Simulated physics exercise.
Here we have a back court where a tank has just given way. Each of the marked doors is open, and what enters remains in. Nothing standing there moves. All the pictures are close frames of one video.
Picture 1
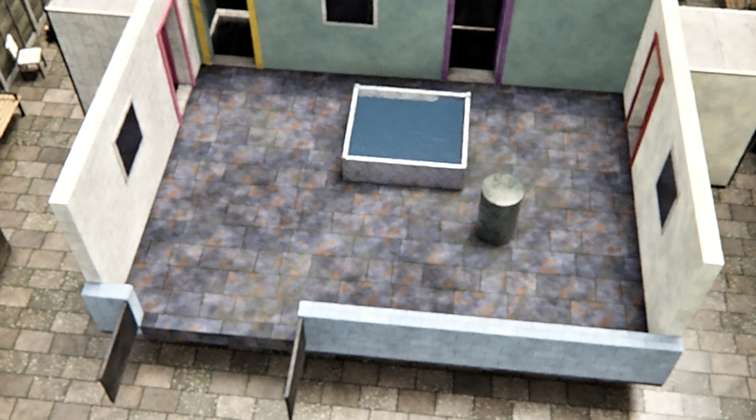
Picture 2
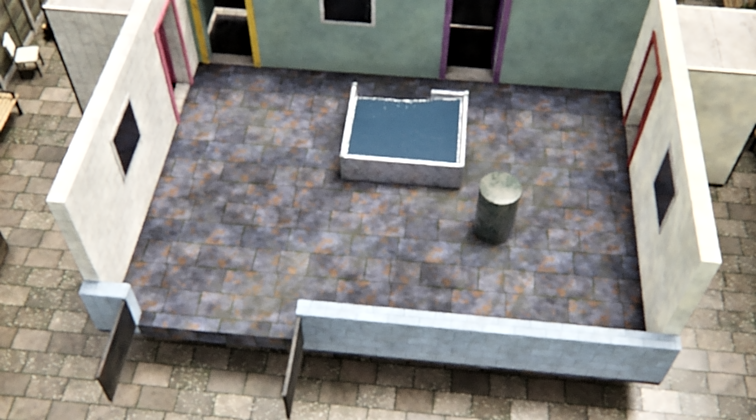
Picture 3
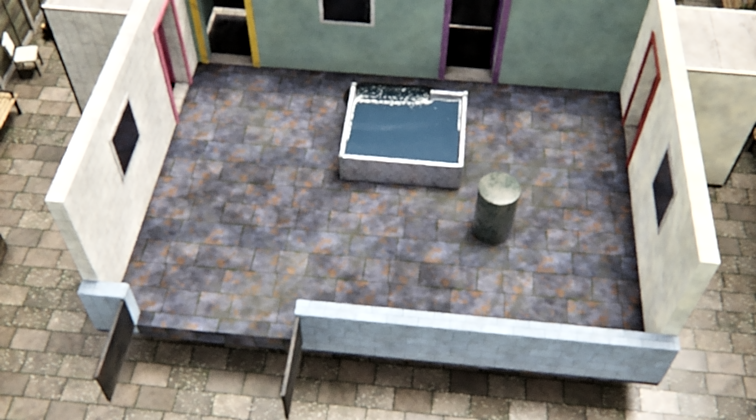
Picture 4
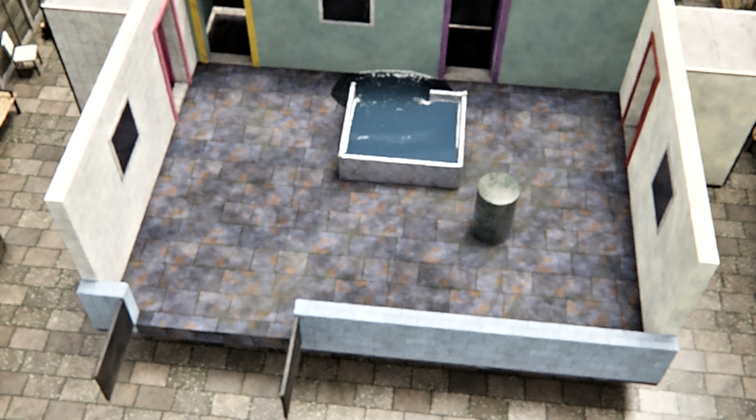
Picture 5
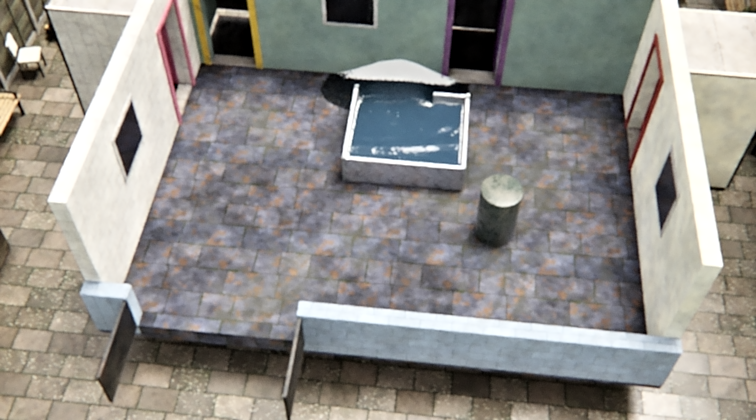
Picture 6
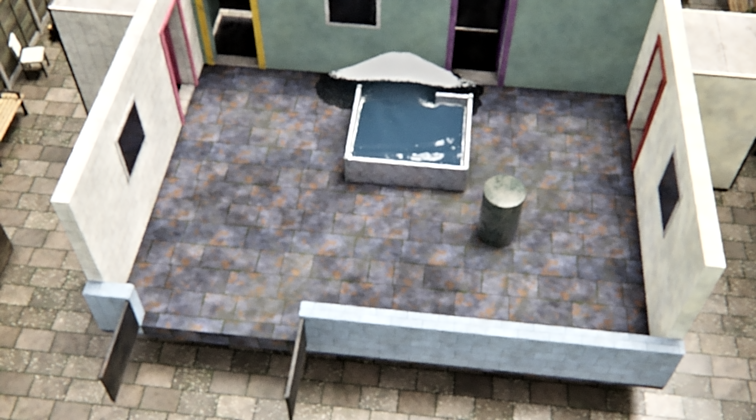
Water pours through a gap in the tank's far side and spreads across the courtyard floor.
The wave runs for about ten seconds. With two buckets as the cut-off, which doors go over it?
Door by door: The pink door goes over two buckets; the yellow door goes over two buckets; the purple door stays within two buckets; the red door goes over two buckets.
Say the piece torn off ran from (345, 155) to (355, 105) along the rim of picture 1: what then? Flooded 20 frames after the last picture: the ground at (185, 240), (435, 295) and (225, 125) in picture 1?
Following the listed order, the three come out reached by the spill, not reached and reached by the spill.
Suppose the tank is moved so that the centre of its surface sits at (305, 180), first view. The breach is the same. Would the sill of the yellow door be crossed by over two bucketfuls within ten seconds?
Log: Yellow door breaks the limit.
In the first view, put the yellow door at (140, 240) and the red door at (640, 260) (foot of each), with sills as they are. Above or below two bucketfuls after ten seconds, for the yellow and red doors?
Result - yellow door remains within the limit; red door remains within the limit.
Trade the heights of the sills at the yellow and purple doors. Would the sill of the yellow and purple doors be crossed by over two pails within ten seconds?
Result - yellow door: Misses the threshold; purple door: Clears the threshold.
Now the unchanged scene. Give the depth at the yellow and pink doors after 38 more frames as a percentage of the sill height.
130 and 120 %, in that order.
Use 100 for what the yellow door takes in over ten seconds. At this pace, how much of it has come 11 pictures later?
I'd put it at 0 percent.
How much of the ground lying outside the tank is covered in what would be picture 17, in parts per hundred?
Estimate: Some 25 in a hundred.
A moment on, water covers 10 % of the floor; the pink door not reached, the yellow door not reached, the purple door wet at the sill, nothing in, the red door not reached.
Next, water covers 25 % of the floor; the pink door wet at the sill, nothing in, the yellow door wet at the sill, nothing in, the purple door under two buckets in, the red door not reached.
Then, water covers 35 % of the floor; the pink door over two buckets in, the yellow door under two buckets in, the purple door under two buckets in, the red door under two buckets in.
Later, water covers 60 % of the floor; the pink door far over two buckets in, the yellow door over two buckets in, the purple door under two buckets in, the red door over two buckets in.
In the end, water covers 75 % of the floor; the pink door far over two buckets in, the yellow door over two buckets in, the purple door under two buckets in, the red door over two buckets in.
